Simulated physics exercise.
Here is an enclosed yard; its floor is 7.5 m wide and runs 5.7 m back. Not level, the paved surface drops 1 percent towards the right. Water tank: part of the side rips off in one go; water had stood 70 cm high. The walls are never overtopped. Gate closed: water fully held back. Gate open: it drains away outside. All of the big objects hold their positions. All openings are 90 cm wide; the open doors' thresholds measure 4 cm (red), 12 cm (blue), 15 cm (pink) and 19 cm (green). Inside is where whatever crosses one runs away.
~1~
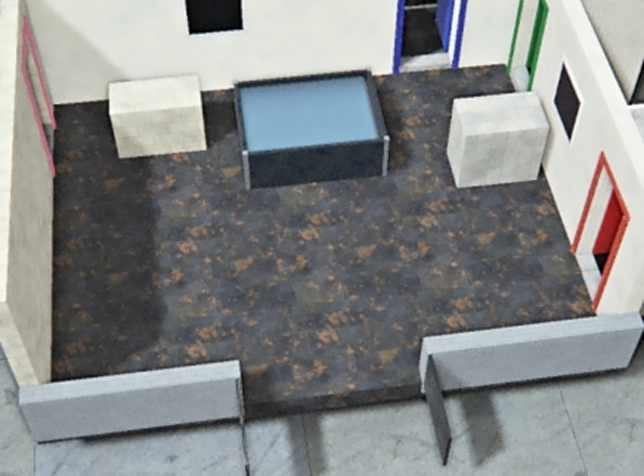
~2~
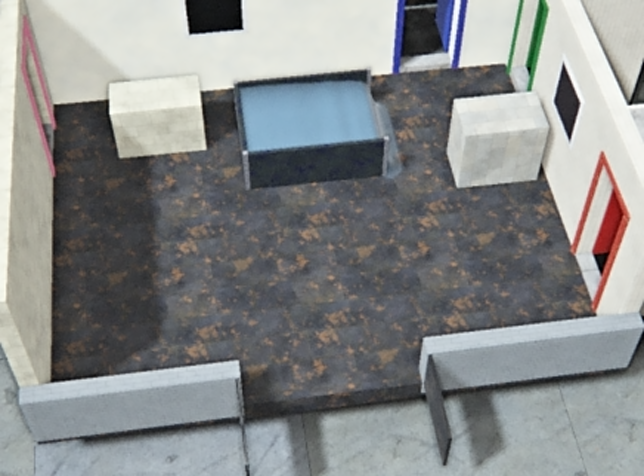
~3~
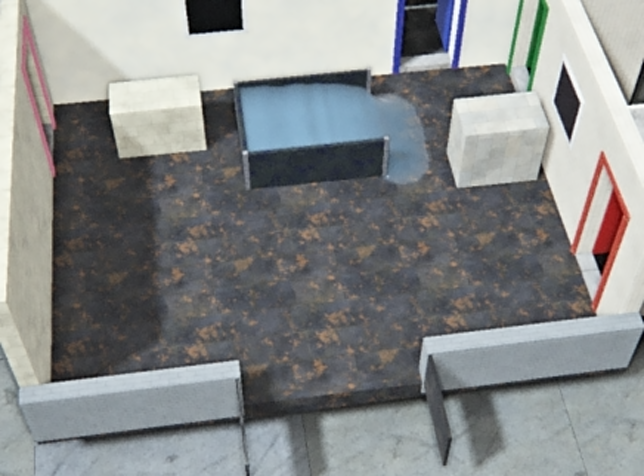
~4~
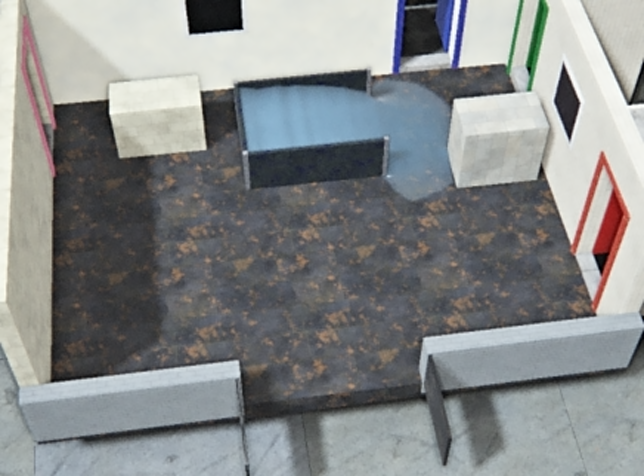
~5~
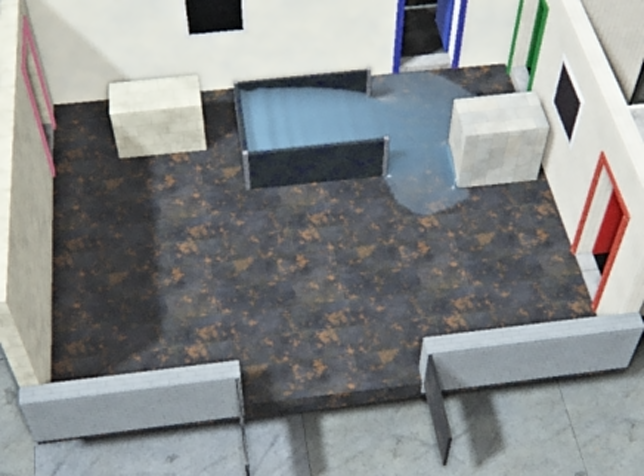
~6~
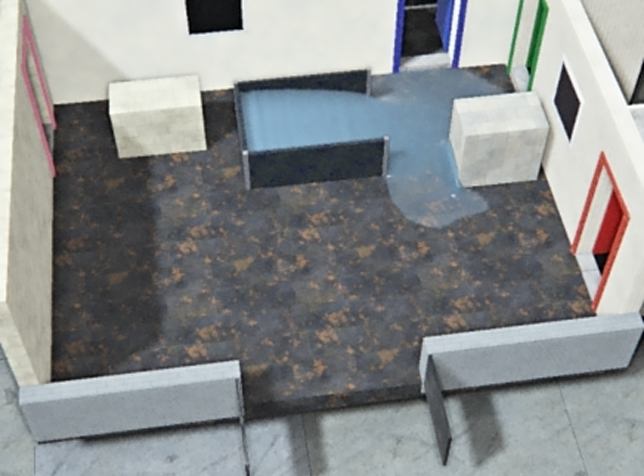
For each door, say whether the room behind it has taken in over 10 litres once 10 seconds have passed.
One by one: Red door: Beyond the allowance; blue door: Beyond the allowance; pink door: Within the allowance; green door: Beyond the allowance.
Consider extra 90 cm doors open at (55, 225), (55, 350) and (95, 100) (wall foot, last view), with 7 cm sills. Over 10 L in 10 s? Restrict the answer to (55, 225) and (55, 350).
Per doorway, in order: Insufficient / insufficient.
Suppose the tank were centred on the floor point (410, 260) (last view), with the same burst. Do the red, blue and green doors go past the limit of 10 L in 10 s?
Red: Beyond limit; blue: Within limit; green: Within limit.
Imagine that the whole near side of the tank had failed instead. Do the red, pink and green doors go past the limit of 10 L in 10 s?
In that case, red door: More than that, pink door: Less than that, green door: Less than that.
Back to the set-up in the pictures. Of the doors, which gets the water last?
That would be the pink door.
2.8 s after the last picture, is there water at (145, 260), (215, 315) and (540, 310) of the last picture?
First spot not yet wet, second not yet wet, third submerged.
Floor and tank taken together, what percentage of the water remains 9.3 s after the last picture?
Some 76 in a hundred.
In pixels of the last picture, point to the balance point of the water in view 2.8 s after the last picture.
(435, 163).
Then, 0.7 s after the last picture water covers 20 % of the floor and is deepest (42 cm) near (520, 129); red door not reached, blue door 15 cm at the sill, 0 L in, pink door not reached, green door 39 cm at the sill, 24 L in.
Then, 1.5 s after the last picture water covers 35 % of the floor and is deepest (40 cm) near (506, 122); red door 5 cm at the sill, 0 L in, blue door 16 cm at the sill, 5 L in, pink door not reached, green door 41 cm at the sill, 122 L in.
Then, 2.8 s after the last picture water covers 40 % of the floor and is deepest (26 cm) near (490, 141); red door 3 cm at the sill, 2 L in, blue door 21 cm at the sill, 46 L in, pink door not reached, green door 26 cm at the sill, 214 L in.
Then, 5.3 s after the last picture water covers 55 % of the floor and is deepest (14 cm) near (490, 141); red door 8 cm at the sill, 18 L in, blue door 12 cm at the sill, 84 L in, pink door not reached, green door 13 cm at the sill, 228 L in.
Then, 9.3 s after the last picture water covers 85 % of the floor and is deepest (8 cm) near (585, 348); red door 8 cm at the sill, 50 L in, blue door 6 cm at the sill, 85 L in, pink door 5 cm at the sill, 0 L in, green door 7 cm at the sill, 228 L in.
